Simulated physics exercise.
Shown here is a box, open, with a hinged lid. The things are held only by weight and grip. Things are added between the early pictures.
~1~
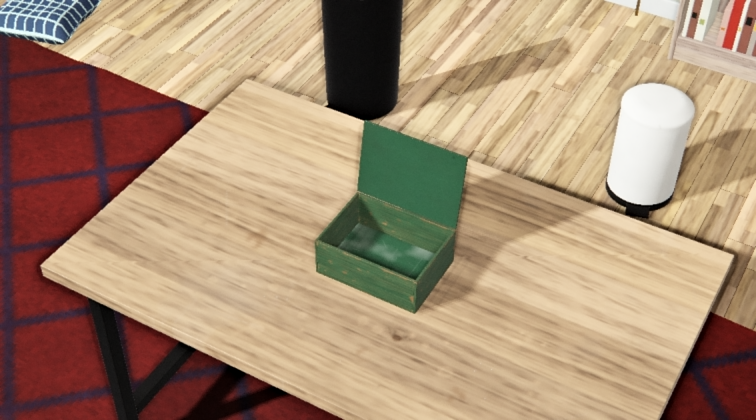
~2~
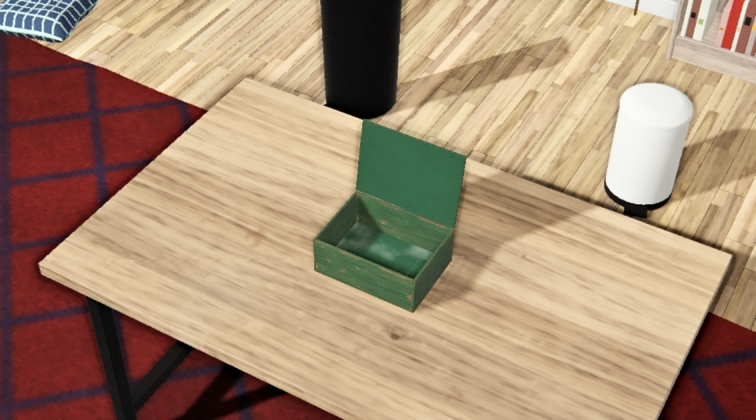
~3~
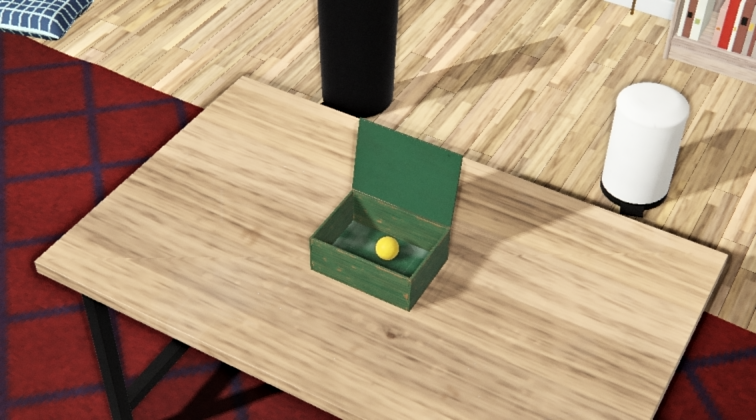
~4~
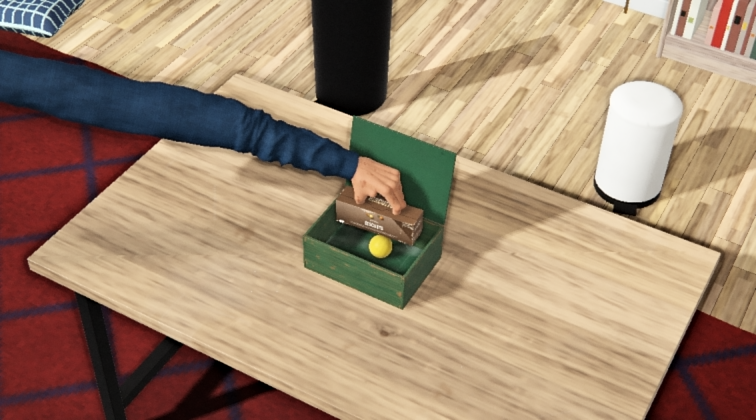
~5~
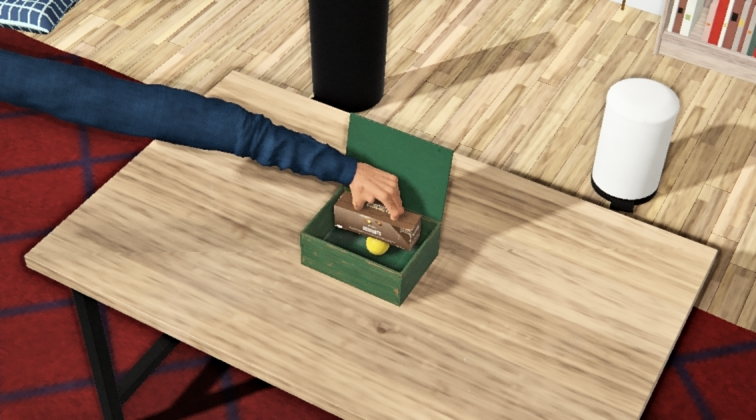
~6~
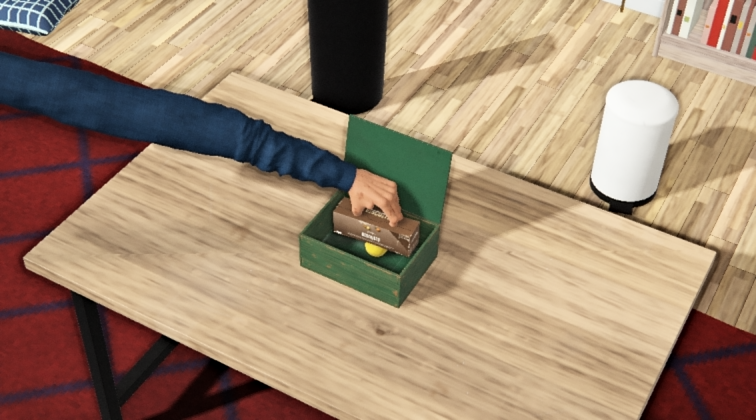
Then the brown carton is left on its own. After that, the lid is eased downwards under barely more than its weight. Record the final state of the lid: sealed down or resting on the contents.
Final state: Sealed down.
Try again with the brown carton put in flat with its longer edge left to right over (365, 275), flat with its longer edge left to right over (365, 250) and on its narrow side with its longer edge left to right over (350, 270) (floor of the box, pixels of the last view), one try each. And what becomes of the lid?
Case one lid shut, case two lid shut, case three lid shut.
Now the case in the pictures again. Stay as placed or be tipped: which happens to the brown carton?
Simply put, it gets tilted.
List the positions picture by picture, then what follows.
In the first picture, the last thing is not in view yet.
In the second picture, the last thing is not in view yet.
In the third picture, the last thing is not in view yet; yellow lemon (387, 248).
In the fourth picture, coming down; brown carton (379, 215); yellow lemon (381, 246).
In the fifth picture, coming down; brown carton (377, 221).
In the sixth picture, put in, still held; brown carton (376, 227).
Then, 1.10 s on from there, lid starting down; brown carton on its side near (360, 264).
Then, 1.90 s on from there, lid 39° above the rim; brown carton on its side near (360, 264).
In the end, lid shut; toppled in the box, brown carton; yellow lemon unmoved. At the end, from the last picture's camera, brown carton near (360, 264).
